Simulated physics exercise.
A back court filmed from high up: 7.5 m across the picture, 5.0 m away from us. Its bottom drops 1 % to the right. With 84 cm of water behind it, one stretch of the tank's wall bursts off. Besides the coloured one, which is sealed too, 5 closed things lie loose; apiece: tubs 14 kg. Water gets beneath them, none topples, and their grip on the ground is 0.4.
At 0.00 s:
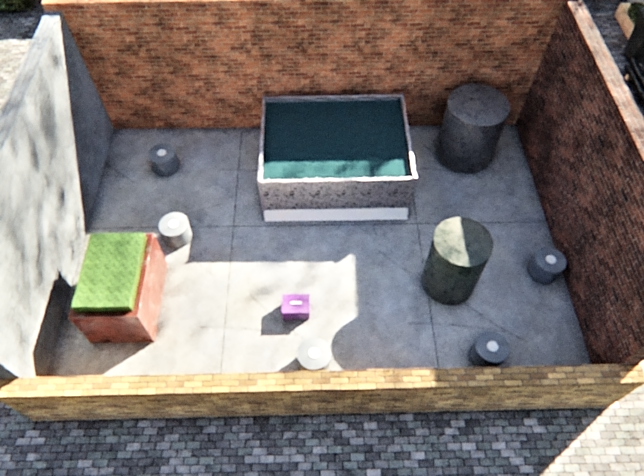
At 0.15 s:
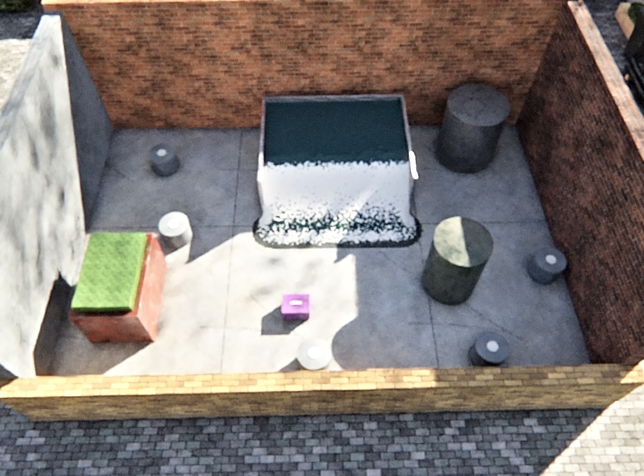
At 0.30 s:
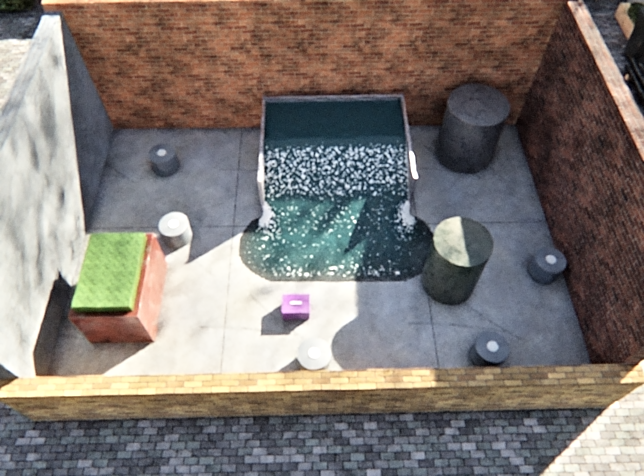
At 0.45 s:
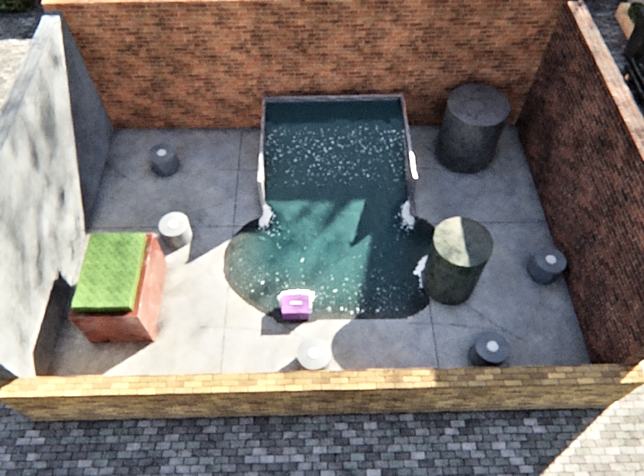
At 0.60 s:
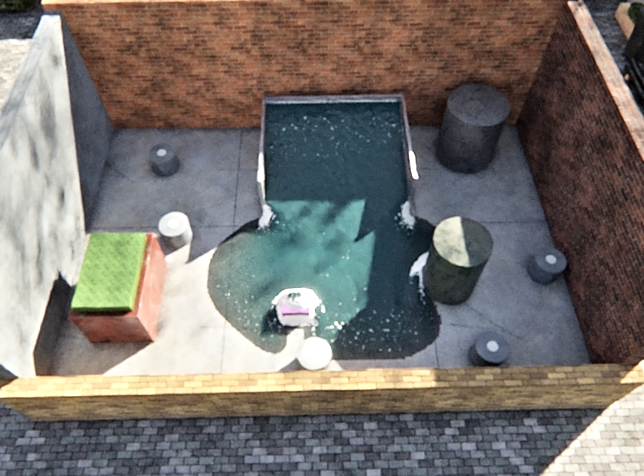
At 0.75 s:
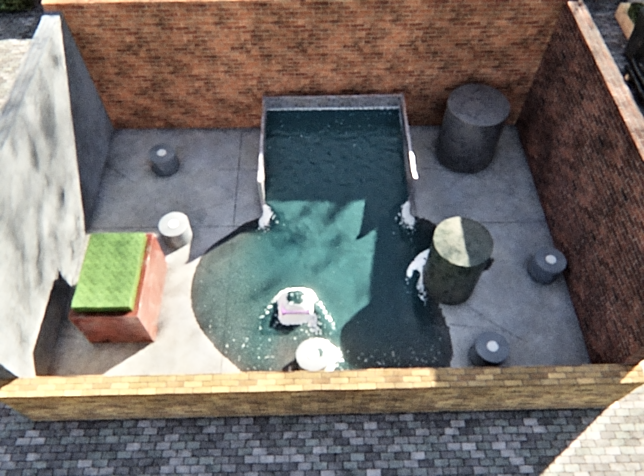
Dark green water burst through the front of a raised tank in a brick-walled yard, spread across the paving in a widening pool, and washed around a small purple box, which stayed in place.
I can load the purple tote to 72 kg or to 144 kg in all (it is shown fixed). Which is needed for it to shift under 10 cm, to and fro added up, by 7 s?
For it, only the higher weight holds it.
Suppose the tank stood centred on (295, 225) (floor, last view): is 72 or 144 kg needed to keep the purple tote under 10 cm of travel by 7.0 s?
In that case only the larger load is enough.
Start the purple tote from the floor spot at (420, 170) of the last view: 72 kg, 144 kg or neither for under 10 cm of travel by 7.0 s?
The smaller is enough.
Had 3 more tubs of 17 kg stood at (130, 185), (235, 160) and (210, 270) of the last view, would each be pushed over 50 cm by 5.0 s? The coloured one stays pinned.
In turn: More, short of it, more.
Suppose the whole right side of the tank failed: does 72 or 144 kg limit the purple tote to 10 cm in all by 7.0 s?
Then the lower weight is enough.
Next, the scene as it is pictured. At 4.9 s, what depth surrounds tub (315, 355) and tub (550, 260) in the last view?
Roughly 8 and 12 cm.
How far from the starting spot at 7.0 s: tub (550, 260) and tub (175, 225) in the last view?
In turn: 350 cm, 200 cm.
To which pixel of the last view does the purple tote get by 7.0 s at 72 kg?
Near (291, 329).
After 1.4 s the purple tote would be 19 cm from its start with 72 kg and 0 cm from its start with 144 kg; 18 cm of water round it then.
After 3.1 s the purple tote would be 40 cm from its start with 72 kg and 0 cm from its start with 144 kg; 18 cm of water round it then.
After 4.9 s the purple tote would be 40 cm from its start with 72 kg and 0 cm from its start with 144 kg; 11 cm of water round it then.
After 7.0 s the purple tote would be 40 cm from its start with 72 kg and 0 cm from its start with 144 kg; 8 cm of water round it then.
